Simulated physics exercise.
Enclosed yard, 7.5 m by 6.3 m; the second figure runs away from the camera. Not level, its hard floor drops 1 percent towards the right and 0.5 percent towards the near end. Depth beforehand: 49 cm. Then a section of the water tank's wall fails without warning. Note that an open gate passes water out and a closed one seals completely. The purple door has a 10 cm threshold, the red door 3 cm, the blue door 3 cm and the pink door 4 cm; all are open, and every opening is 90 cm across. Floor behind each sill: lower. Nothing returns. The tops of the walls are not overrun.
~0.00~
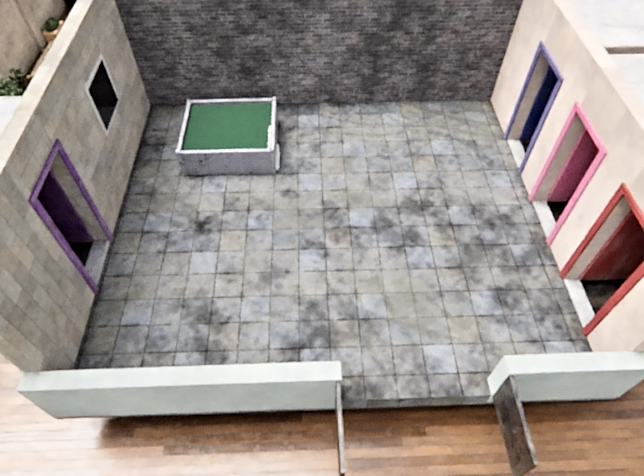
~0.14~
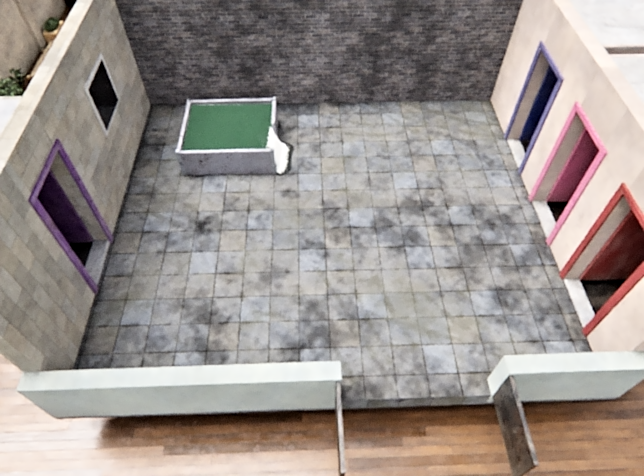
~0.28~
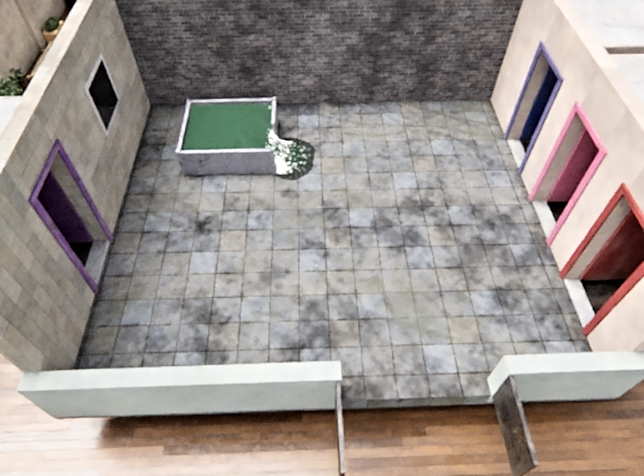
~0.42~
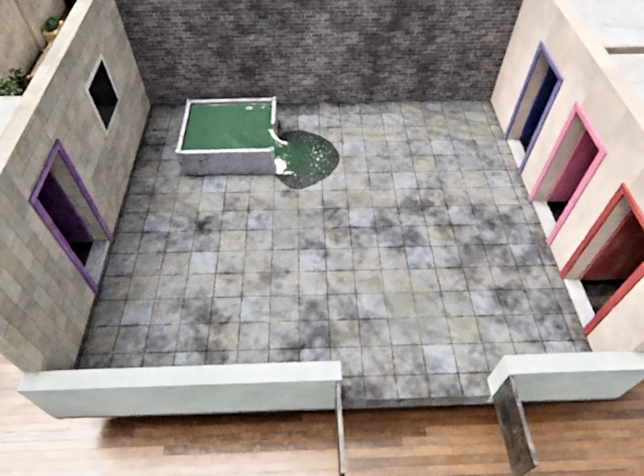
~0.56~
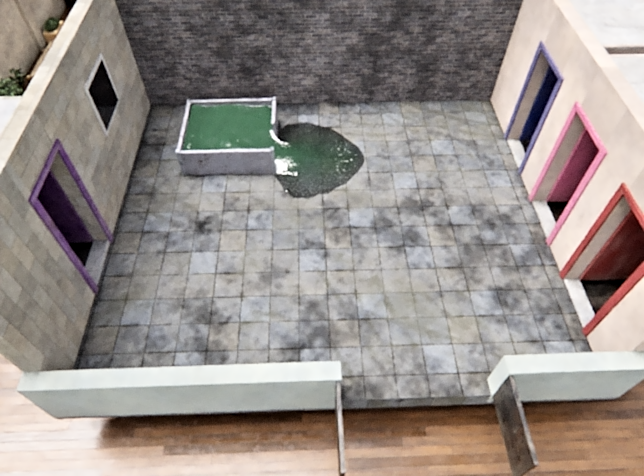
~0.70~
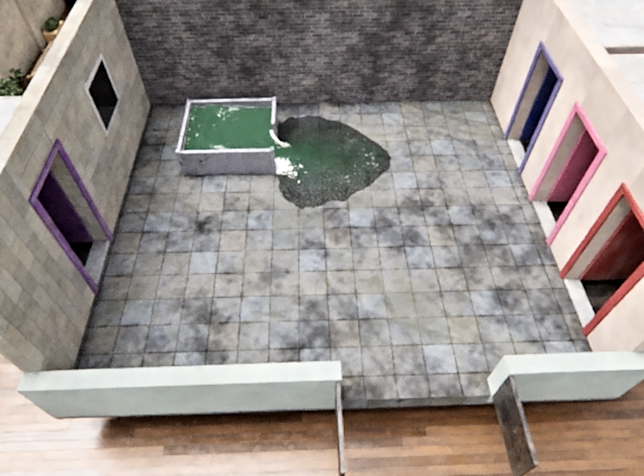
At the start, still green water fills a raised rectangular tank near the back wall of an empty paved yard with open coloured doorways. Water then pours out through the tank's right side onto the floor. The dark green puddle spreads steadily rightward and widens, while white flecks appear across the tank's surface.
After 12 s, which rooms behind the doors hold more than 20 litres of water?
One by one: The purple door remains shy of the limit, the red door overtops the limit, the blue door overtops the limit, the pink door overtops the limit.
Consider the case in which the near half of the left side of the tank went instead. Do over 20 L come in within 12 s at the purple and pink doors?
Well, against that limit, at purple it's within bounds, and at pink it's within bounds.
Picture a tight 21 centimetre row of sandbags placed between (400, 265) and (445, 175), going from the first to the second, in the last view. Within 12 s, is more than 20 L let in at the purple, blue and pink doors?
Note - purple: Limit held; blue: Limit exceeded; pink: Limit held.
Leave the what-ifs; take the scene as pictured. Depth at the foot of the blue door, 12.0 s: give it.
It's some 5.0 centimetres deep.
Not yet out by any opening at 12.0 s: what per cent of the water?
Some 76 in a hundred.
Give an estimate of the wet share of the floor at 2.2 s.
I'd say around 35 % is wet.
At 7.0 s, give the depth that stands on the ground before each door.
Depths in cm: Purple 0, red 6, blue 7, pink 6.
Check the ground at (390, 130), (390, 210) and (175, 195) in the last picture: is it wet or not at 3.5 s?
Point 1: Reached; point 2: Reached; point 3: Unreached.
After 1.4 s water covers 20 % of the floor and is deepest (26 cm) near (282, 161); purple door not reached, red door not reached, blue door not reached, pink door not reached.
After 2.2 s water covers 35 % of the floor and is deepest (20 cm) near (282, 161); purple door not reached, red door not reached, blue door 6 cm at the sill, 0 L in, pink door not reached.
After 3.5 s water covers 45 % of the floor and is deepest (15 cm) near (282, 161); purple door not reached, red door 6 cm at the sill, 0 L in, blue door 10 cm at the sill, 41 L in, pink door 9 cm at the sill, 17 L in.
After 7.0 s water covers 40 % of the floor and is deepest (8 cm) near (573, 318); purple door not reached, red door 6 cm at the sill, 11 L in, blue door 7 cm at the sill, 94 L in, pink door 6 cm at the sill, 42 L in.
After 12.0 s water covers 45 % of the floor and is deepest (8 cm) near (595, 375); purple door not reached, red door 7 cm at the sill, 49 L in, blue door 5 cm at the sill, 121 L in, pink door 5 cm at the sill, 48 L in.
